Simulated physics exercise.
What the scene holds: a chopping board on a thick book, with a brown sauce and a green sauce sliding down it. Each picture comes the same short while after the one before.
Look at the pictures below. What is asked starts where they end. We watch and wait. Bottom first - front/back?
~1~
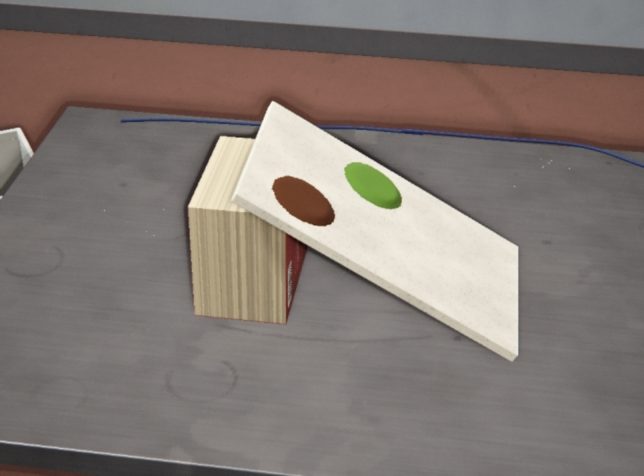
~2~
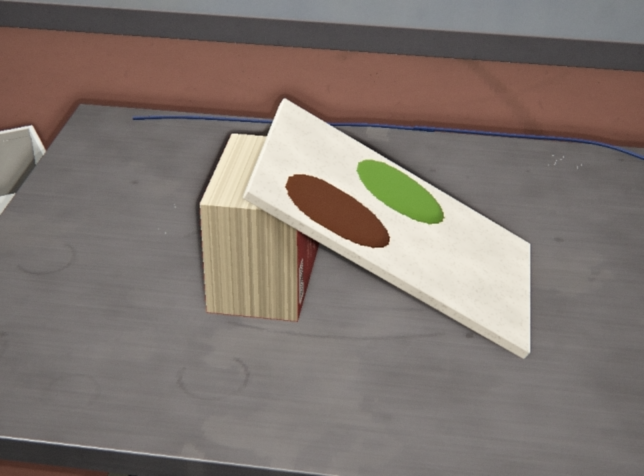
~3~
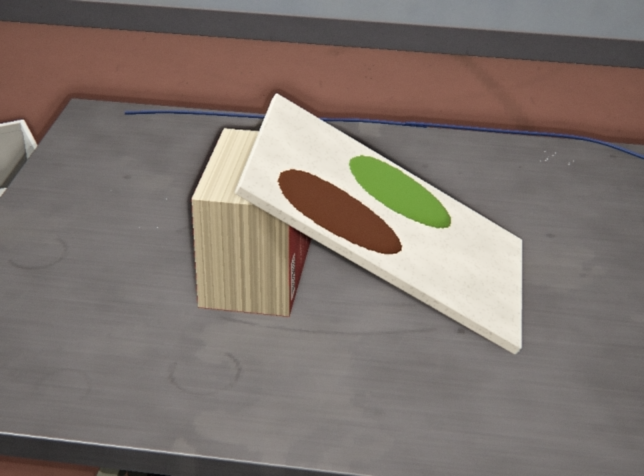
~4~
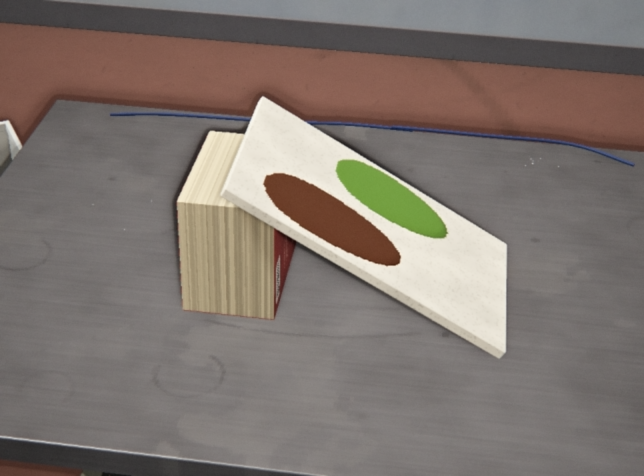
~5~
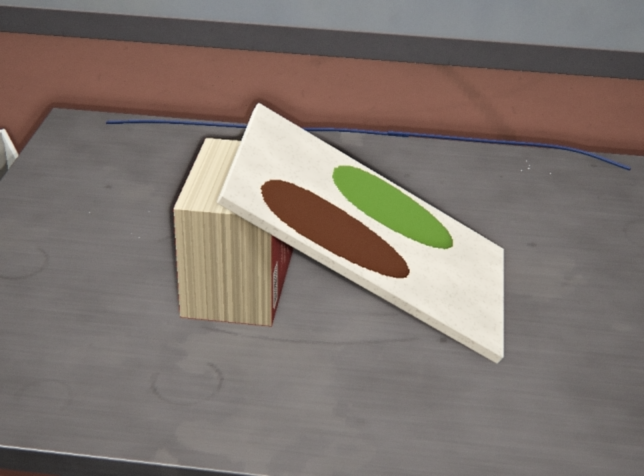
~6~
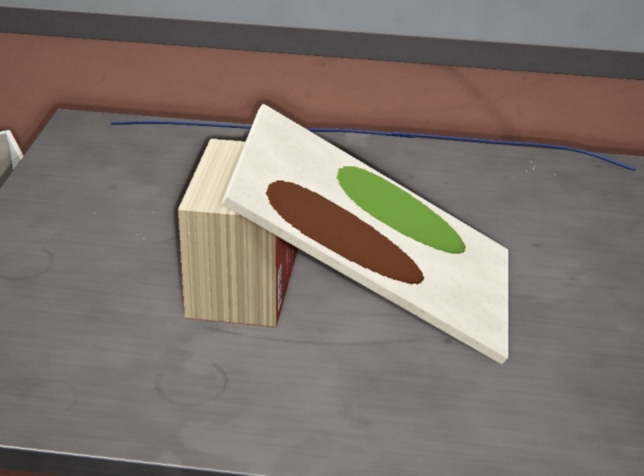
Back one.
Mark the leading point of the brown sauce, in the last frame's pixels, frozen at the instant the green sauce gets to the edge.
I'd put the front somewhere near (474, 307).
Next, the brown sauce is three quarters of the way down; the green sauce is close to the edge.
Finally, the brown sauce is close to the edge; the green sauce is at the low edge.
